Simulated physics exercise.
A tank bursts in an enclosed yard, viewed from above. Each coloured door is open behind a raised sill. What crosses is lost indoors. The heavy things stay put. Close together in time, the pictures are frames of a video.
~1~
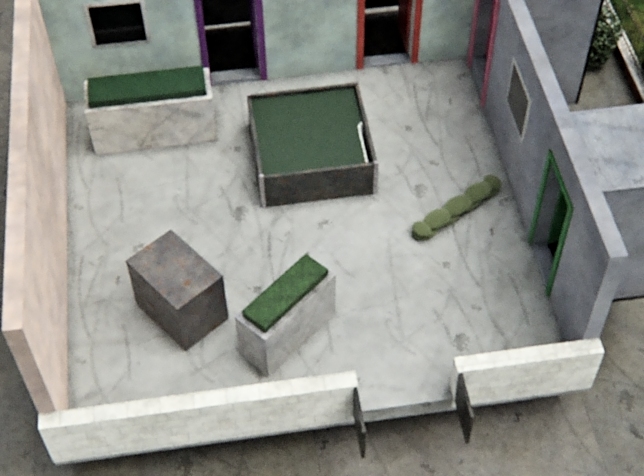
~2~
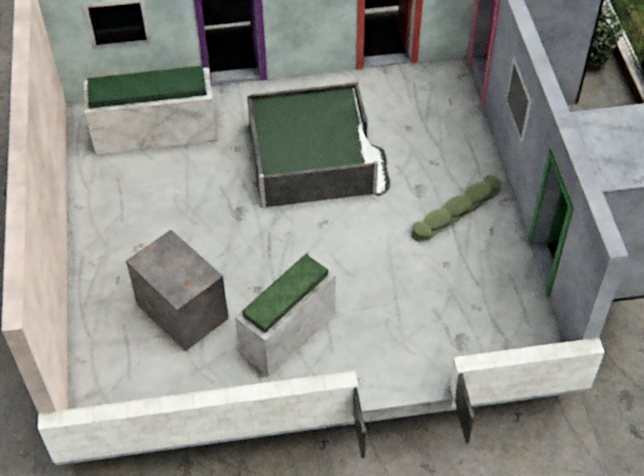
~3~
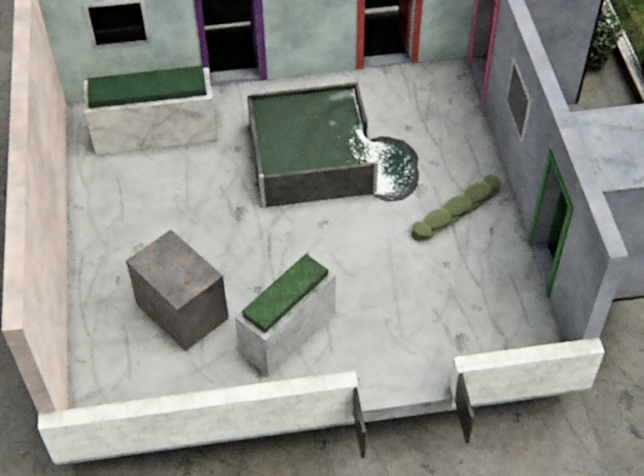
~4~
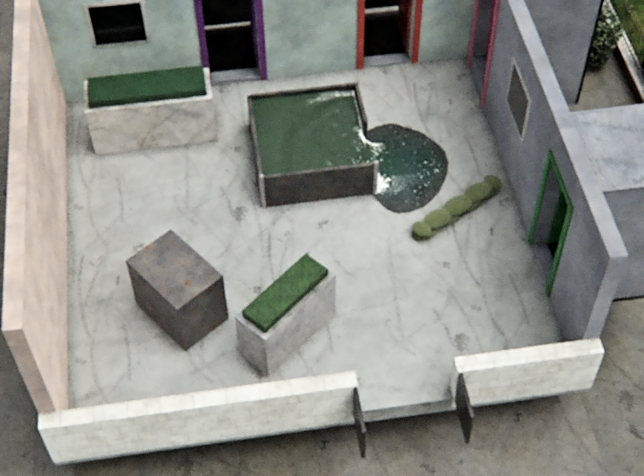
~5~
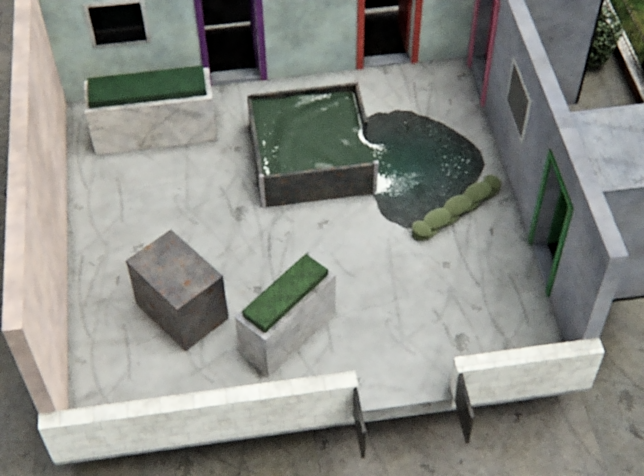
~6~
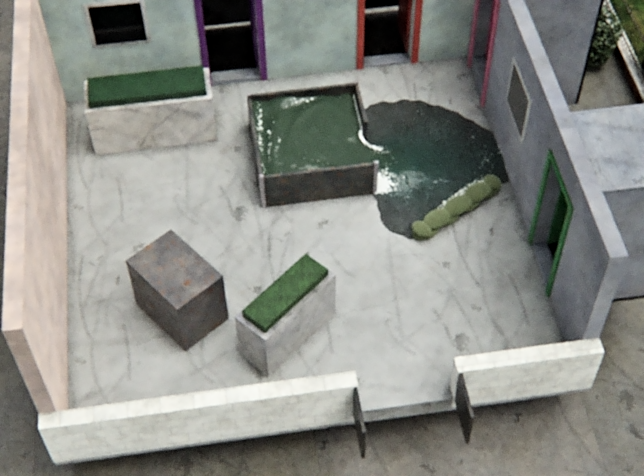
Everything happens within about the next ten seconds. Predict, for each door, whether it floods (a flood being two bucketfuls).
Prediction: The pink door stays unflooded; the purple door stays unflooded; the red door floods; the green door stays unflooded.
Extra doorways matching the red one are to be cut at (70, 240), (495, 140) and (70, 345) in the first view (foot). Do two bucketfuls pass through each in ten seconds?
The first new doorway comes up short, the second tops it, the third comes up short.
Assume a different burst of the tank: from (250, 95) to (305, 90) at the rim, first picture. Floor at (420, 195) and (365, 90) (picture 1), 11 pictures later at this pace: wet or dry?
Unwetted, then submerged.
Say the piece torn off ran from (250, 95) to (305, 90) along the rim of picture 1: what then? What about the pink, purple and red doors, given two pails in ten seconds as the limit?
Pink falls short, purple exceeds the limit, red falls short.
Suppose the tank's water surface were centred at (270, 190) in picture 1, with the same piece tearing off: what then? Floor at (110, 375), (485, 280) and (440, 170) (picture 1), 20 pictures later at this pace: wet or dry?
Spot one is not touched, spot two is touched, spot three is touched.
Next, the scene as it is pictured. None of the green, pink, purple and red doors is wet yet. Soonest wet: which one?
I choose the one in pink.
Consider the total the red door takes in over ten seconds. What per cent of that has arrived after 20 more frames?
About 15 %.
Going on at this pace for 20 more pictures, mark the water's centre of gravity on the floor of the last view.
The water's centre sits above (381, 156).
A moment on, water covers 15 % of the floor; the pink door wet at the sill, nothing in, the purple door not reached, the red door not reached, the green door not reached.
Next, water covers 20 % of the floor; the pink door wet at the sill, nothing in, the purple door not reached, the red door wet at the sill, nothing in, the green door wet at the sill, nothing in.
Then, water covers 35 % of the floor; the pink door wet at the sill, nothing in, the purple door not reached, the red door under two buckets in, the green door wet at the sill, nothing in.
Later, water covers 55 % of the floor; the pink door wet at the sill, nothing in, the purple door wet at the sill, nothing in, the red door over two buckets in, the green door wet at the sill, nothing in.
In the end, water covers 80 % of the floor; the pink door wet at the sill, nothing in, the purple door under two buckets in, the red door far over two buckets in, the green door wet at the sill, nothing in.
